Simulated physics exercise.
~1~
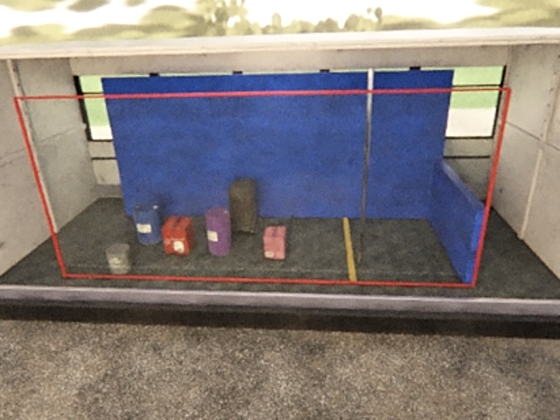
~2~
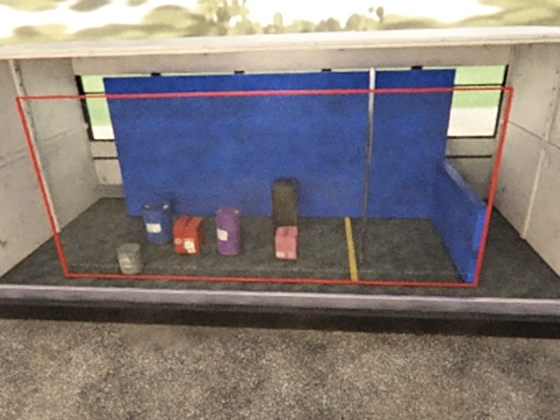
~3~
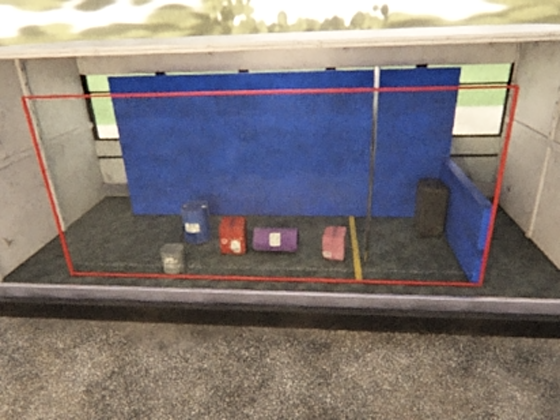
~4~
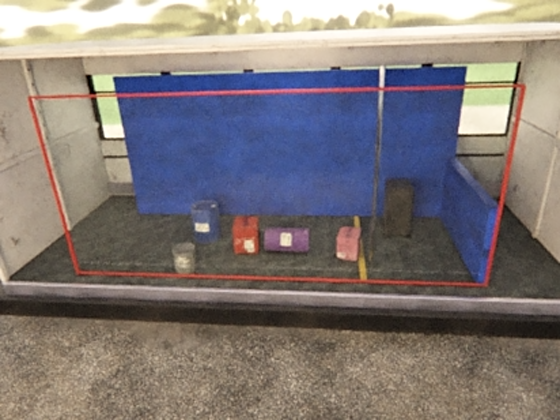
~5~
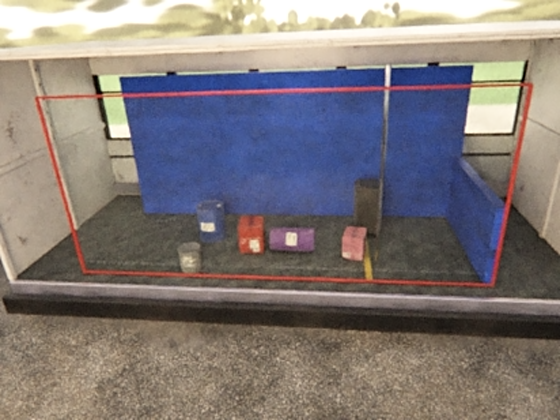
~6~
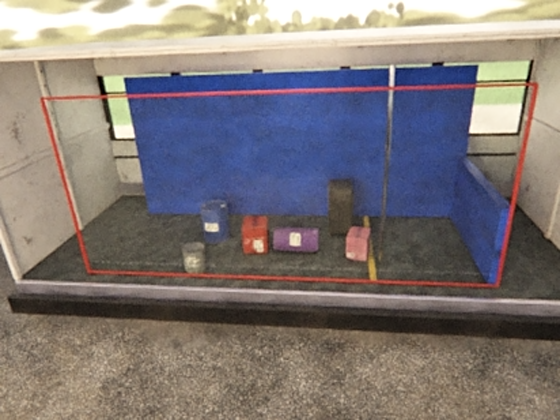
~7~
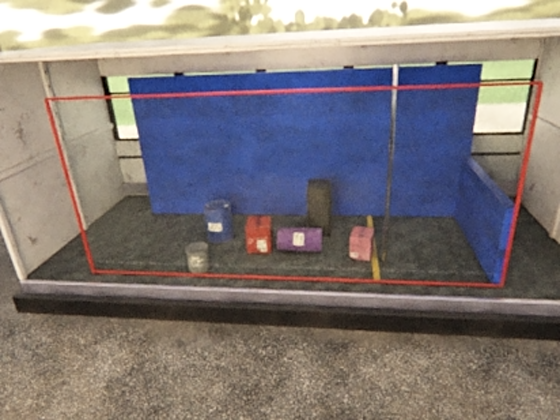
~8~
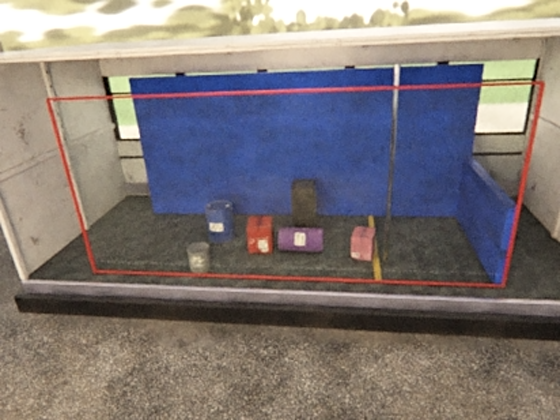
A tall black case slid right across the bay to the blue side wall as the purple drum toppled onto its side, then drifted back left and stood behind the fallen drum, with the pink carton still short of the yellow line.
